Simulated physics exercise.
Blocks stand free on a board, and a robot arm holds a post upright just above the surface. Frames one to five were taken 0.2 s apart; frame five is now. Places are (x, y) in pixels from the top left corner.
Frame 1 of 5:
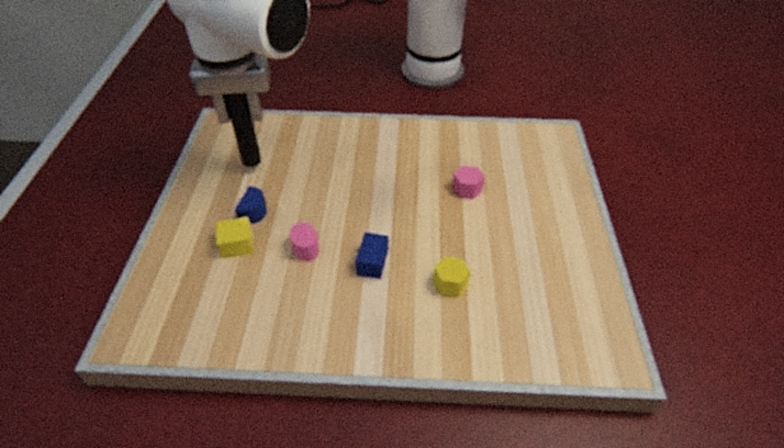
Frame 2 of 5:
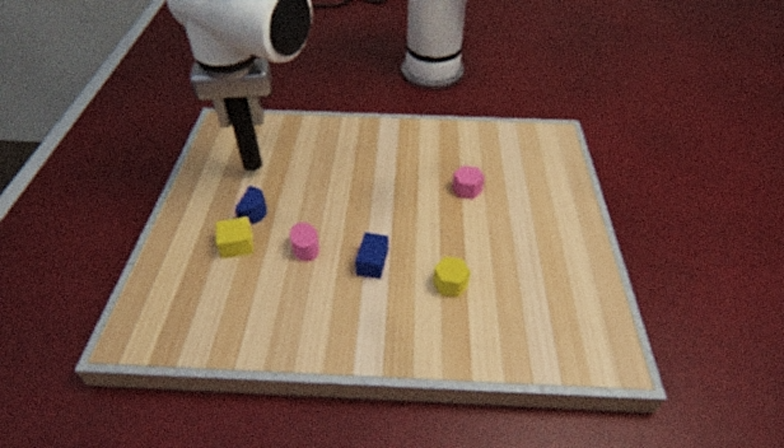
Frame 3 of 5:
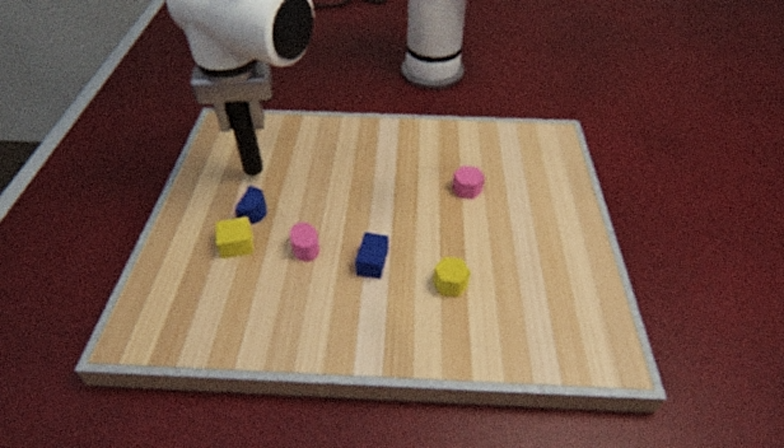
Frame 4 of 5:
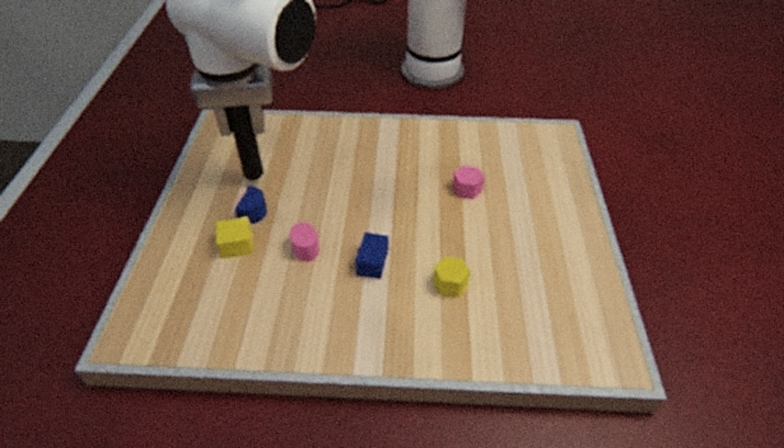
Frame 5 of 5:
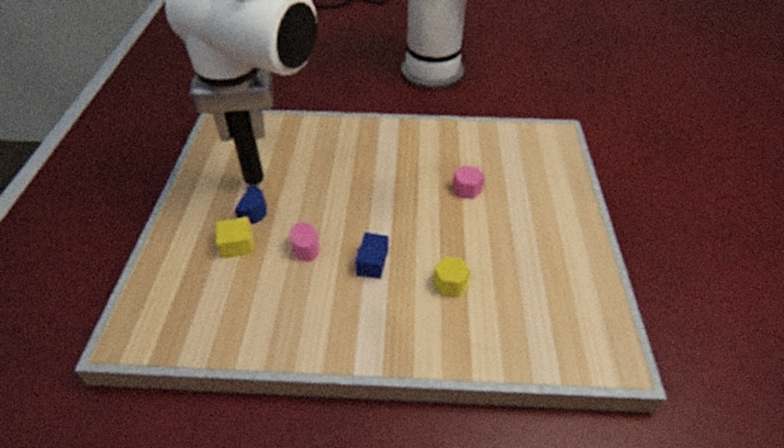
On a striped wooden board scattered with small yellow, blue and pink blocks, a robot arm holding a dark upright post moves it slightly toward the viewer, closer to a blue block at the left, while the blocks stay still.
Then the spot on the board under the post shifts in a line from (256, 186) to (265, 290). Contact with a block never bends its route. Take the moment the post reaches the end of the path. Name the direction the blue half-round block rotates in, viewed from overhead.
It spins against the clock.
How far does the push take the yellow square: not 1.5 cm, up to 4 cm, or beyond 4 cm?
Goes 1.5 to 4 cm.
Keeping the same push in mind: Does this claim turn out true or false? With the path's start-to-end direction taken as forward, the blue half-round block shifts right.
My answer: False.
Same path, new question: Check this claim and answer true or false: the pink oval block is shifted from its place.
The statement is incorrect.
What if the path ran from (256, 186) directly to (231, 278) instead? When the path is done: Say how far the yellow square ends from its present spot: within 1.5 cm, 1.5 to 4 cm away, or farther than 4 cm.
It shifts over 4 cm.
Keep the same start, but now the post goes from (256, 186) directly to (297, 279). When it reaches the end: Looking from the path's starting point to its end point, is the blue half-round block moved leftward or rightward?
It shifts to the right.
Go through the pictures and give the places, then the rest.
Lower end of the post (252, 162), tops of blocks, yellow square (233, 230), blue half-round block (250, 198), pink oval block (303, 234), in the first picture.
Post (253, 166), blocks as before, in the second picture.
Post (254, 170), blocks as before, in the third picture.
Post (254, 175), blocks as before, in the fourth picture.
Post (254, 179), yellow square (233, 230), blue half-round block (250, 198), pink oval block (303, 234), in the fifth picture.
On the path given first. One third of the way, post (256, 210); yellow square (228, 245), turned 60° clockwise; blue half-round block (256, 224), turned 15° anticlockwise.
Two thirds of the way, post (258, 245); yellow square (228, 247), turned 65° clockwise; blue half-round block (271, 256), turned 50° anticlockwise.
At the end, post (263, 283); yellow square (226, 249), turned 80° clockwise; blue half-round block (290, 278), turned 130° anticlockwise; pink oval block not moved.
